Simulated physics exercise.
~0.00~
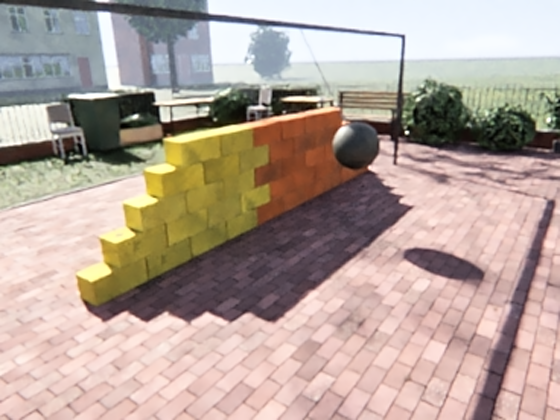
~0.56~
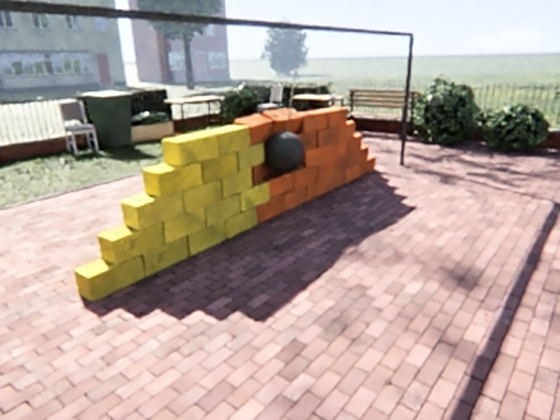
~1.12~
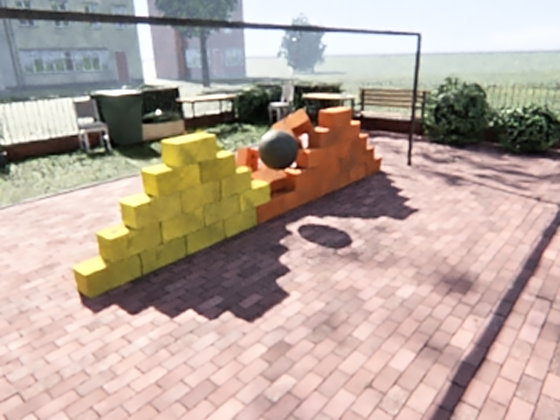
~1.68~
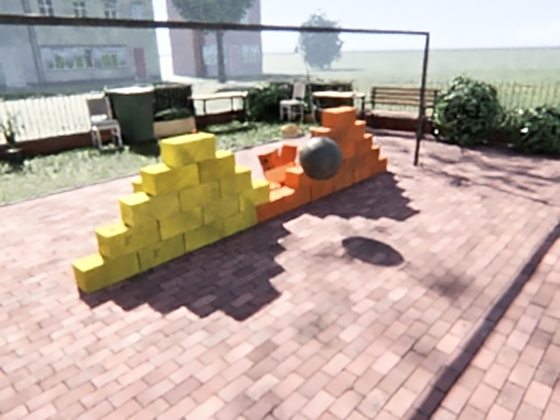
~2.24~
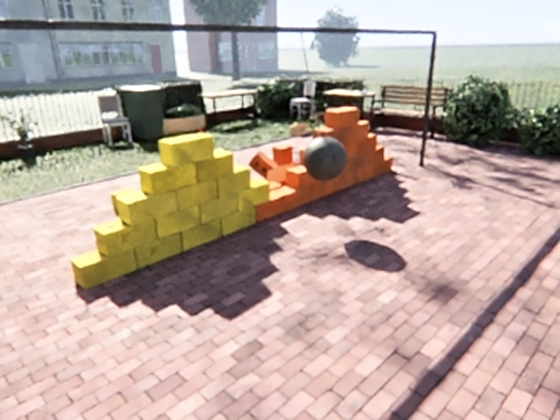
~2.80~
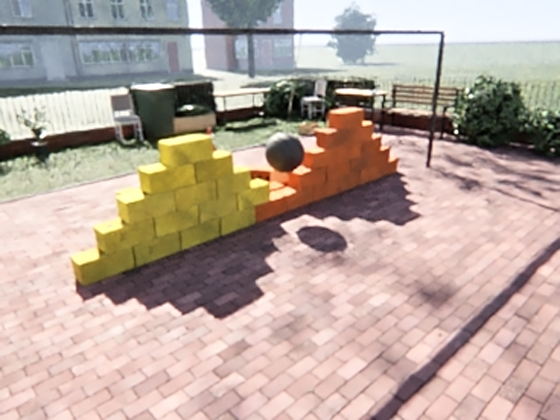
A sunlit brick-paved yard, with a fence, benches, bushes and pale buildings behind it, is seen from slightly above as the view drifts gently sideways. A stepped wall of loose blocks, yellow on the left and orange on the right, stands beneath a dark metal frame, with a dark ball hanging at its right. The ball swings left into the orange side near the middle, and the upper blocks there tip and tumble away. It swings back to the right, then left again over the gap. Yellow and orange stepped stacks remain standing on either side, the highest orange block still in place.
